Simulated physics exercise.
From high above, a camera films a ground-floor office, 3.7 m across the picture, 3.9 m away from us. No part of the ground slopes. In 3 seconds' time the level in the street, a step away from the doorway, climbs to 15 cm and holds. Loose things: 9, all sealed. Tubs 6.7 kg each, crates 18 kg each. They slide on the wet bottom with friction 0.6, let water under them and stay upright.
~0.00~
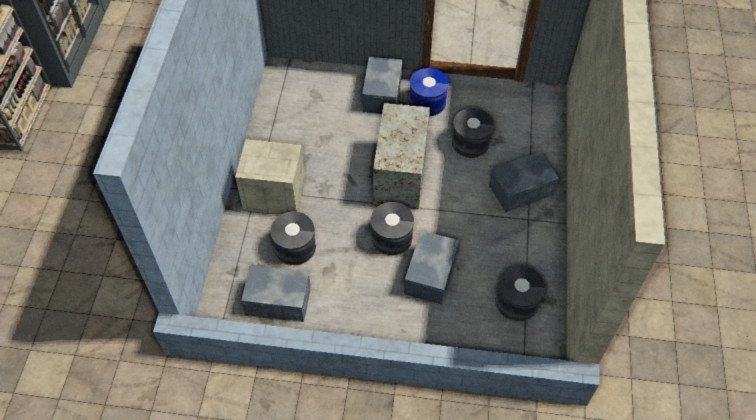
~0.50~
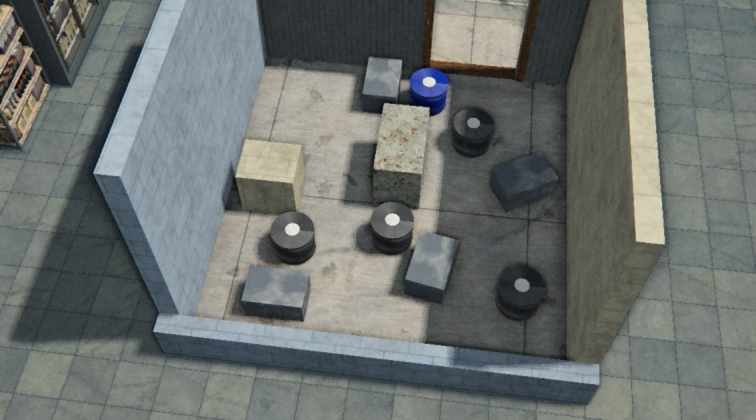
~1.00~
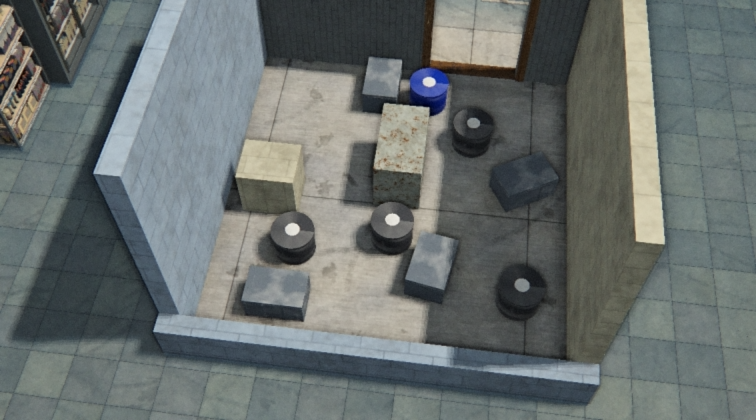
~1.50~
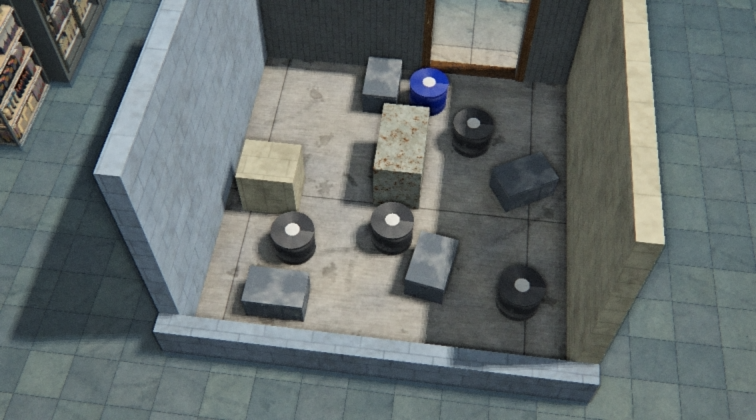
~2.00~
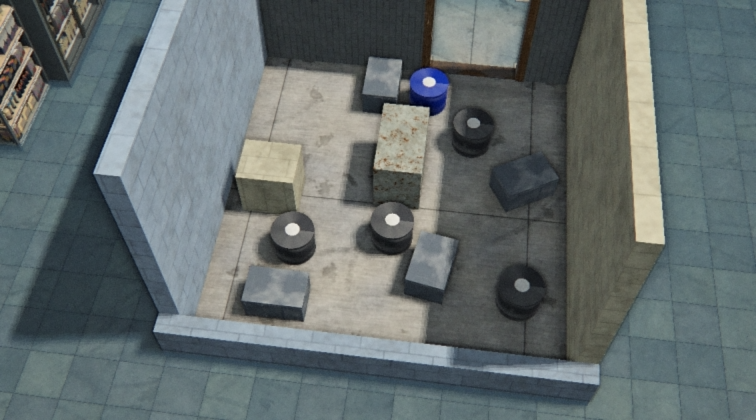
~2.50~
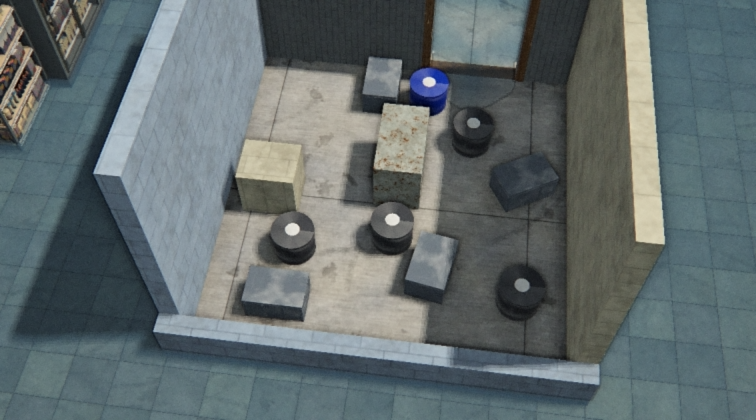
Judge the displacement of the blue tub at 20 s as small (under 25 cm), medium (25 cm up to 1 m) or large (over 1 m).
Medium.
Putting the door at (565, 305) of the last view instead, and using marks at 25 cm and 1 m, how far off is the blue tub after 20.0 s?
The blue tub would go a long distance.
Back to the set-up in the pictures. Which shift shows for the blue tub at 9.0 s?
It is about 50 cm out of place by then.
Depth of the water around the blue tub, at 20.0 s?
Depth: About 11 cm.
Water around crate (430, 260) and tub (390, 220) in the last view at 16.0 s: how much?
Roughly 12 and 9 cm.
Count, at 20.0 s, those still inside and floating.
At that time, 9.
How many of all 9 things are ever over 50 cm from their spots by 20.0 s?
It works out to 9.
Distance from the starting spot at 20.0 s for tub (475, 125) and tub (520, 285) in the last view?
They sit 250 cm and 200 cm away, in the order given.
After 4.0 s the blue tub is near (417, 93), 0.2 m from its start, aground; 0 afloat.
After 9.0 s the blue tub is near (406, 107), 0.5 m from its start, afloat; 4 afloat.
After 16.0 s the blue tub is near (401, 103), 0.5 m from its start, afloat; 9 afloat.
After 20.0 s the blue tub is near (413, 104), 0.4 m from its start, afloat; 9 afloat.
